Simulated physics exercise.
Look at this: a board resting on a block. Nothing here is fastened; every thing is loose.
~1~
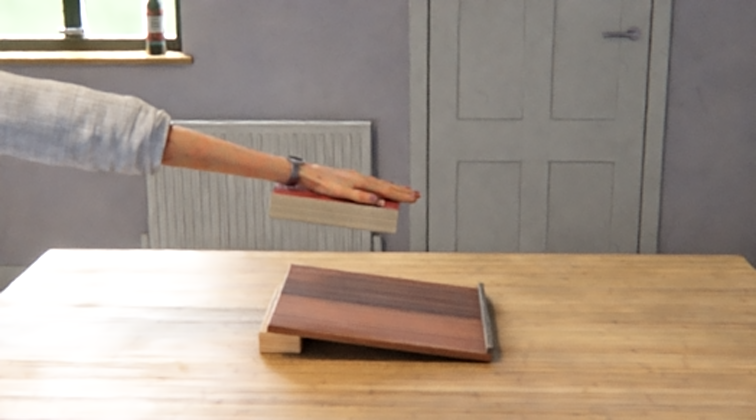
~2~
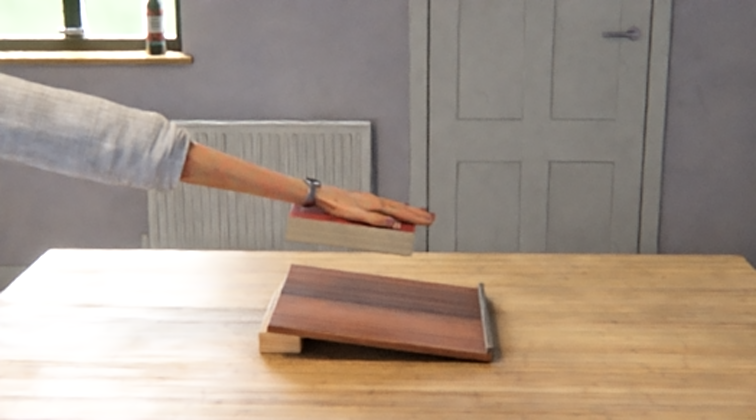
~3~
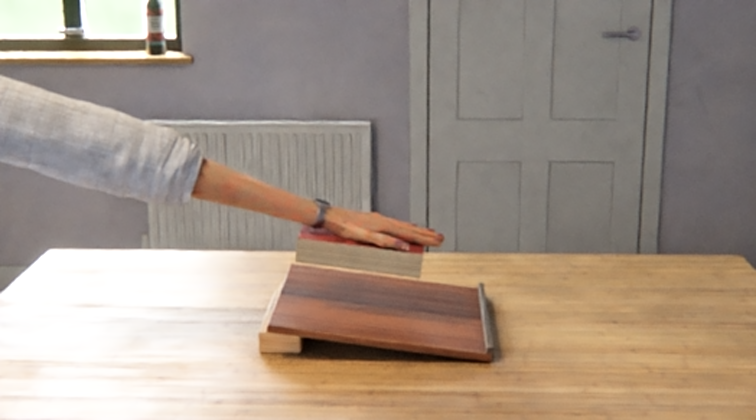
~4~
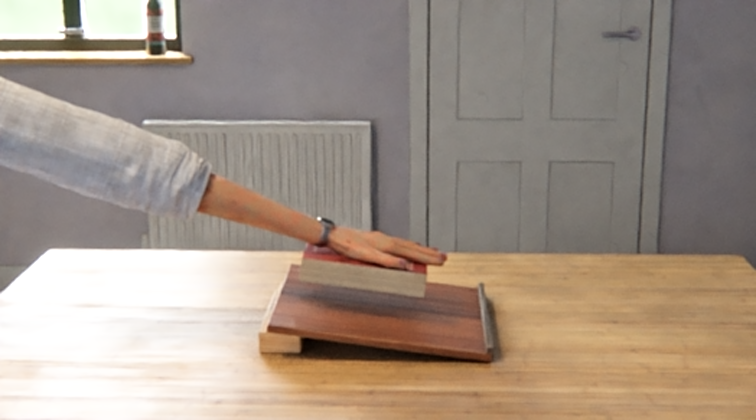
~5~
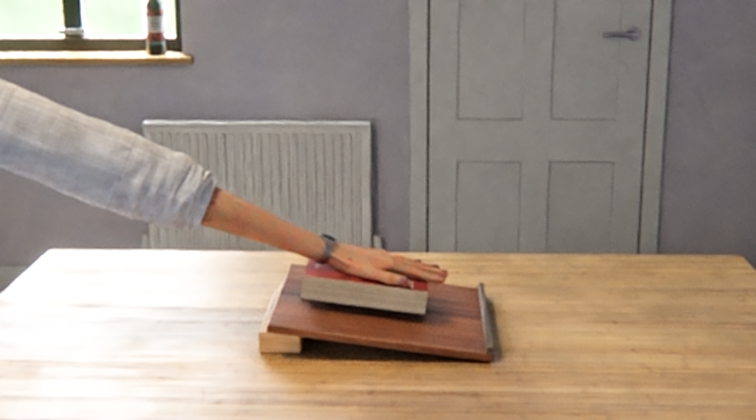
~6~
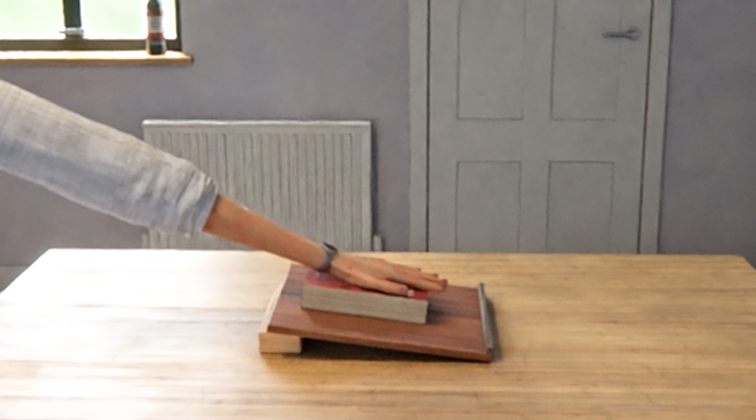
A hand reaching in from the left, in a pale rolled sleeve and a dark wristwatch, holds a red book with pale page edges above a light wooden table. Seen level from the front, a reddish-brown board slopes down rightward from a pale block, before a radiator and grey door. The hand moves the book rightward and down onto the board, staying on top, while the camera stays still.
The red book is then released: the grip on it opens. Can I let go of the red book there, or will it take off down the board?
You can, it stays put.
Then, 0.30 s after the last picture, nothing has stirred.
Then, 0.70 s after the last picture, red book resting near (367, 292).
At rest, it is in place. Seen from the same camera at the end, red book near (367, 292). The red book remains at rest.
